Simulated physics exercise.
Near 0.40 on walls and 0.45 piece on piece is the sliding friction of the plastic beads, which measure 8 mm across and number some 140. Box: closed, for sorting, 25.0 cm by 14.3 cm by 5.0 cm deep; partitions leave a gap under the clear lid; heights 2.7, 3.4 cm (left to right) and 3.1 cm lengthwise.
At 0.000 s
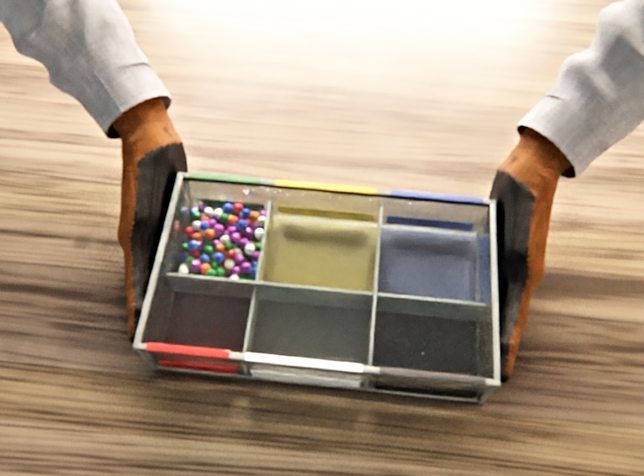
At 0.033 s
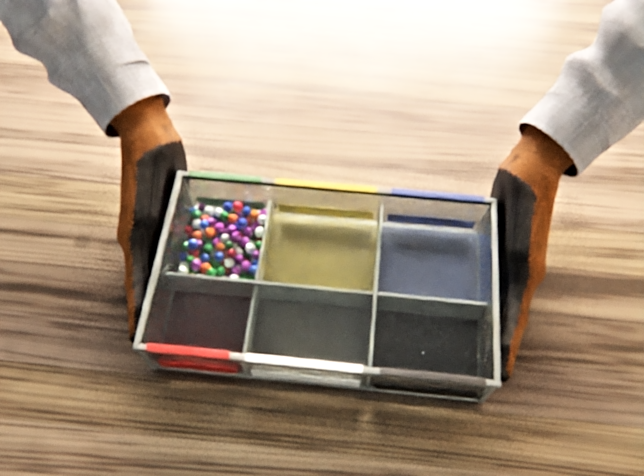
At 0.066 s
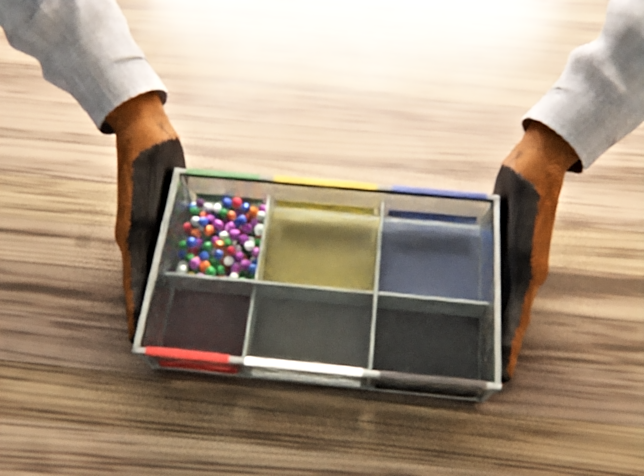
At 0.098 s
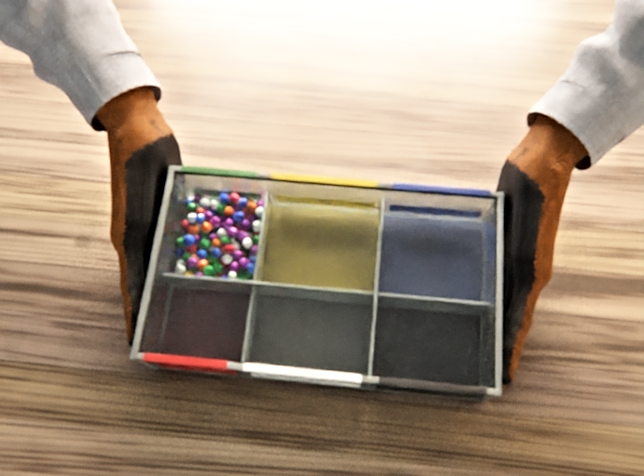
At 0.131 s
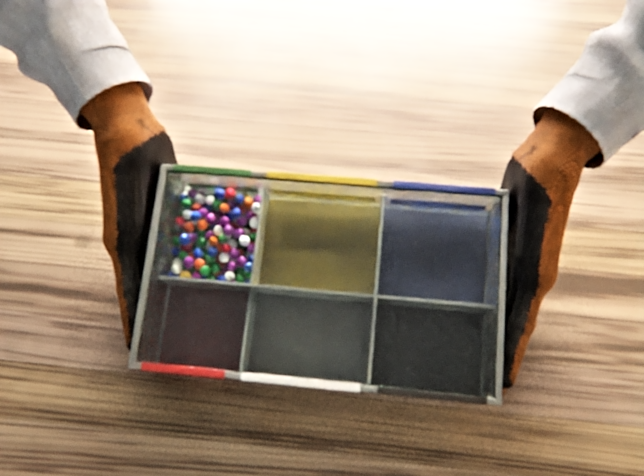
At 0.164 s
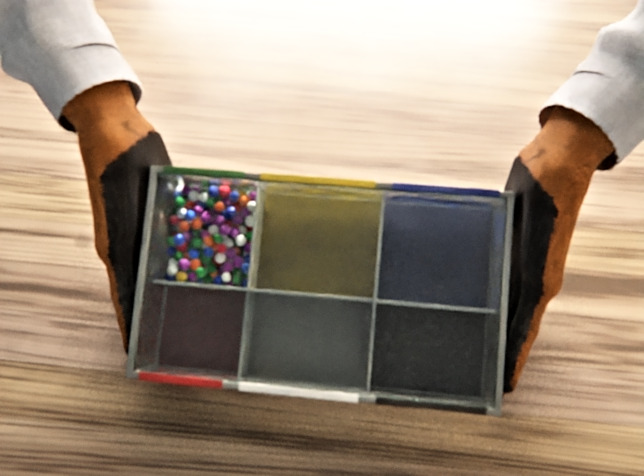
Above a wooden surface, two gloved hands gradually tilt a clear-lidded, divided box of colourful beads.
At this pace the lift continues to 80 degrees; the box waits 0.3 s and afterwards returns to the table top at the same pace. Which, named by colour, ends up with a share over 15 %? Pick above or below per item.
Red compartment = above; blue compartment = below; green compartment = above; yellow compartment = below; white compartment = below; black compartment = below.
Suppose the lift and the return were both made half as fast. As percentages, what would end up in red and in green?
The red compartment would end with 35 per cent and the green one with 65 per cent.
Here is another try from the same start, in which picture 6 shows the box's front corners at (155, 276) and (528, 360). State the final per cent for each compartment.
Result - red: 0 %; blue: 30 %; green: 20 %; yellow: 50 %; white: 0 %; black: 0 %.
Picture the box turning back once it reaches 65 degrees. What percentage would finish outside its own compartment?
About 25 per cent.
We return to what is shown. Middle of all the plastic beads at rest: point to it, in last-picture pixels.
Centre at rest, approx.: (212, 296) px.
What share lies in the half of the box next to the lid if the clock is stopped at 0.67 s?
Estimate: Near 40 per cent.
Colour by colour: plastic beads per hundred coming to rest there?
Red 50; blue 0; green 50; yellow 0; white 0; black 0 (in a hundred).
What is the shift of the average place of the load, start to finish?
It shifts by roughly 5.0 cm.
Then, at 0.67 s, tilt 80 degrees; red 40 %, green 55 %.
Then, at 1.00 s, tilt 47 degrees; red 50 %, green 50 %.
After 1.43 s, tilt 0 degrees; red 50 %, green 50 %.
At rest (1.9 s), red 50 %, blue 0 %, green 50 %, yellow 0 %, white 0 %, black 0 %.
